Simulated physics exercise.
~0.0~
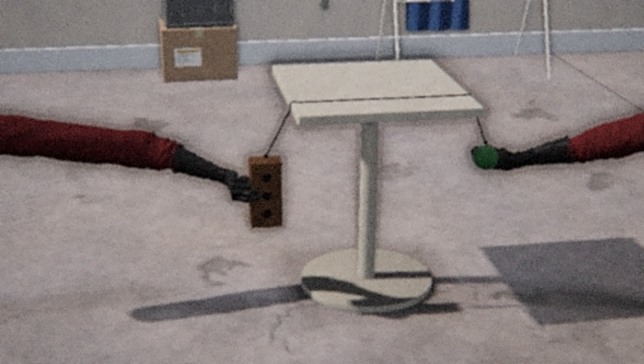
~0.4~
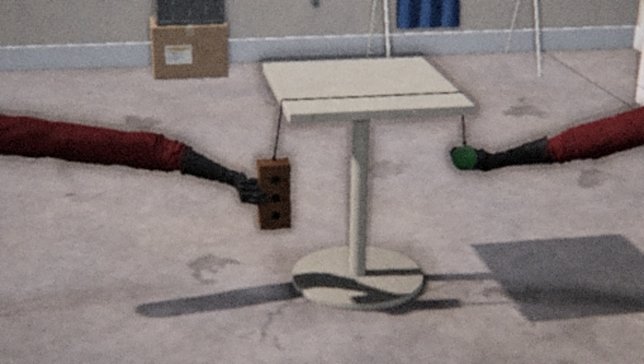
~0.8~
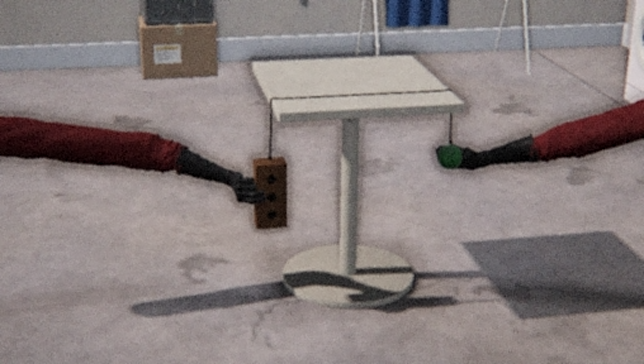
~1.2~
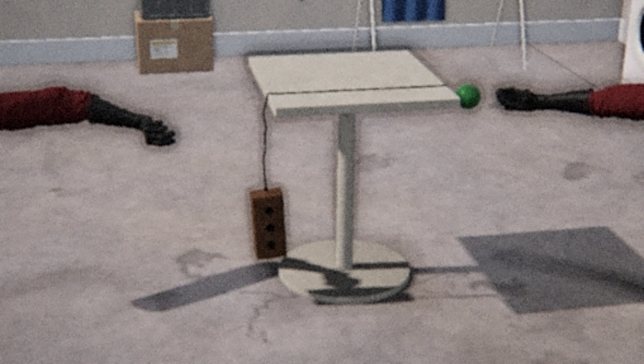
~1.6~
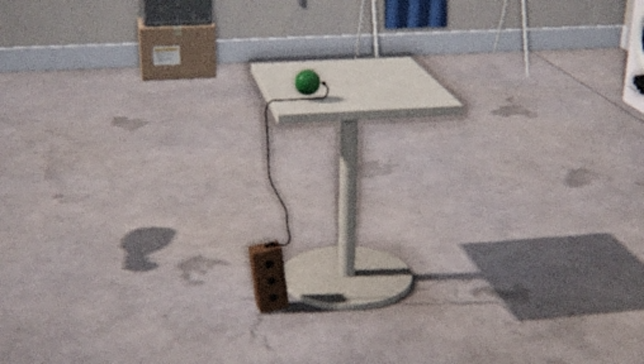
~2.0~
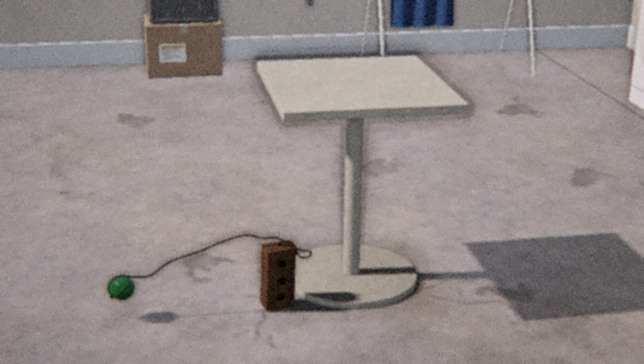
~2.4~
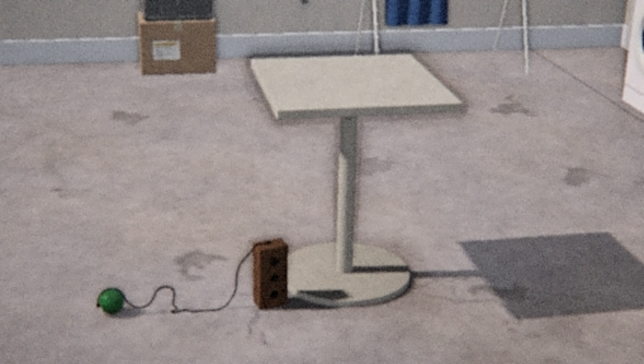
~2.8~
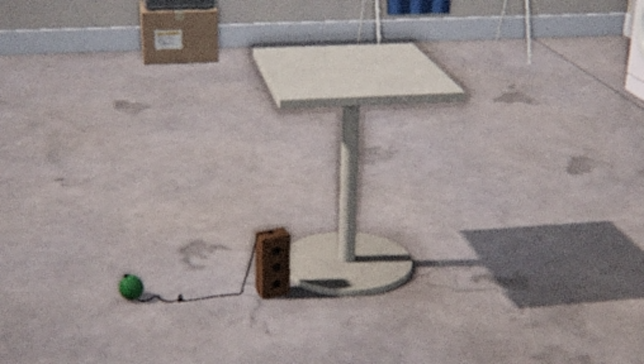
In a room with a stained concrete floor, a pale square-topped stand has a dark string draped over it, with a reddish-brown brick hanging on the left and a green apple on the right. Two dark-gloved hands in red sleeves hold them, then let go and draw back. The brick drops toward the floor while the apple rises to the edge of the top. With the brick down by the base, the apple travels leftward across the top. It goes off the left side and lands on the floor. Finally, both rest there, the slack string between them and the top bare.
